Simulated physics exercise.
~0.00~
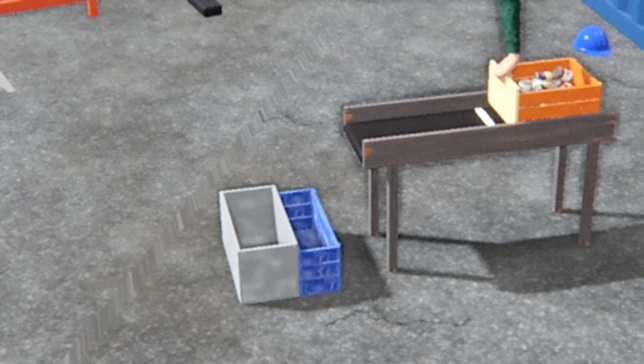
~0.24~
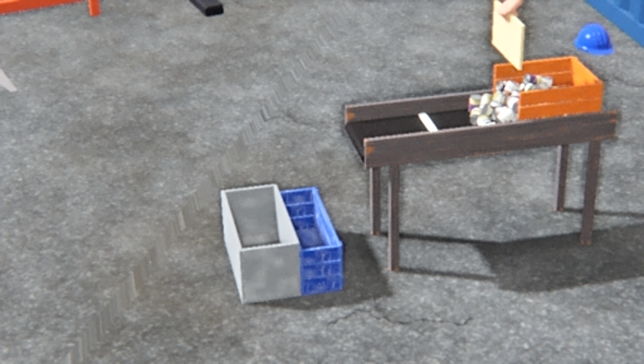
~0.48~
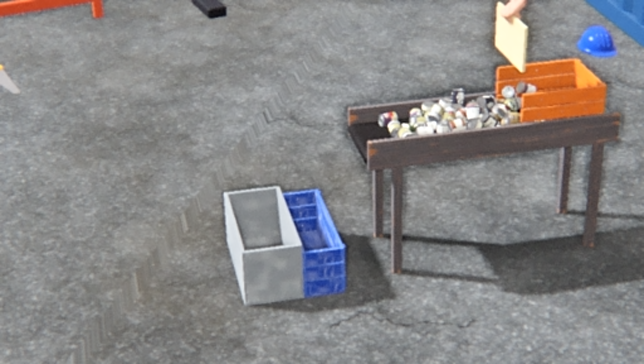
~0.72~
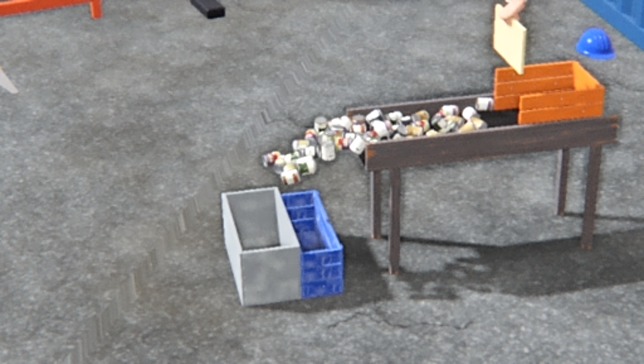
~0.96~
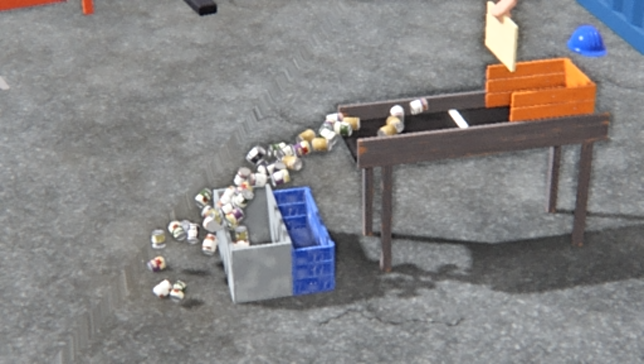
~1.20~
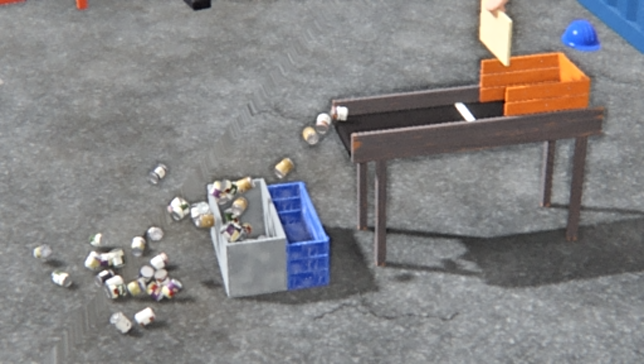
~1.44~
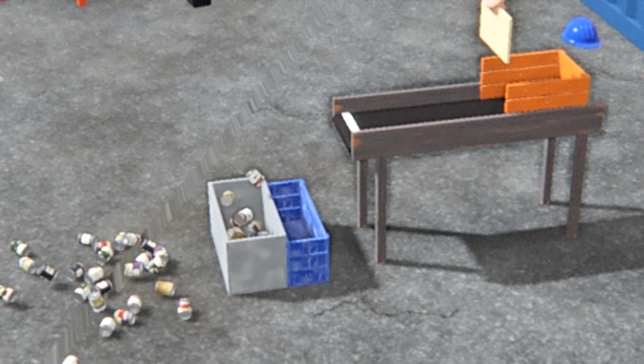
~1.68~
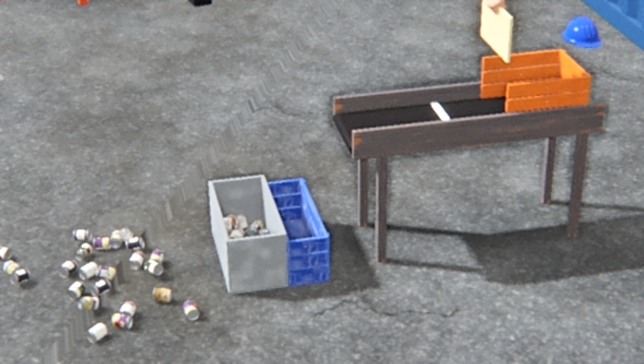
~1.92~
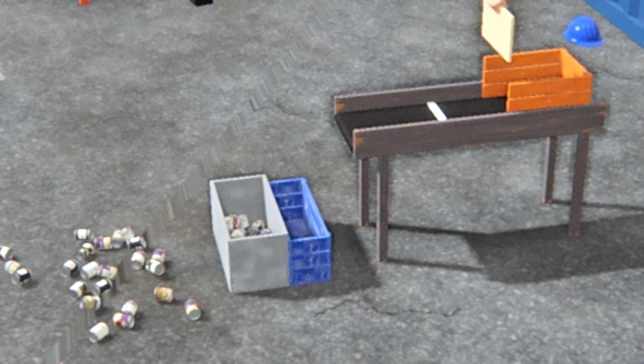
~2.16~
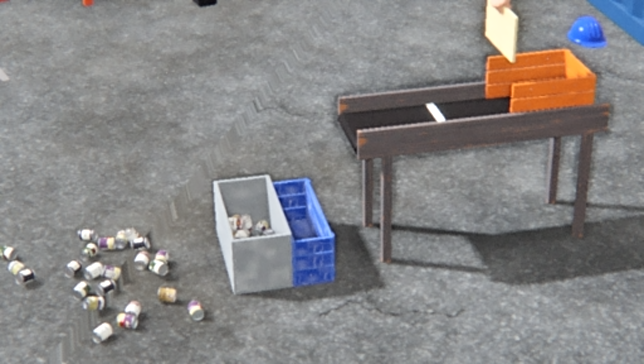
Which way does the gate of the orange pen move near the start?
The gate moves up, lifted by the hand holding it, and it stays raised above the belt.
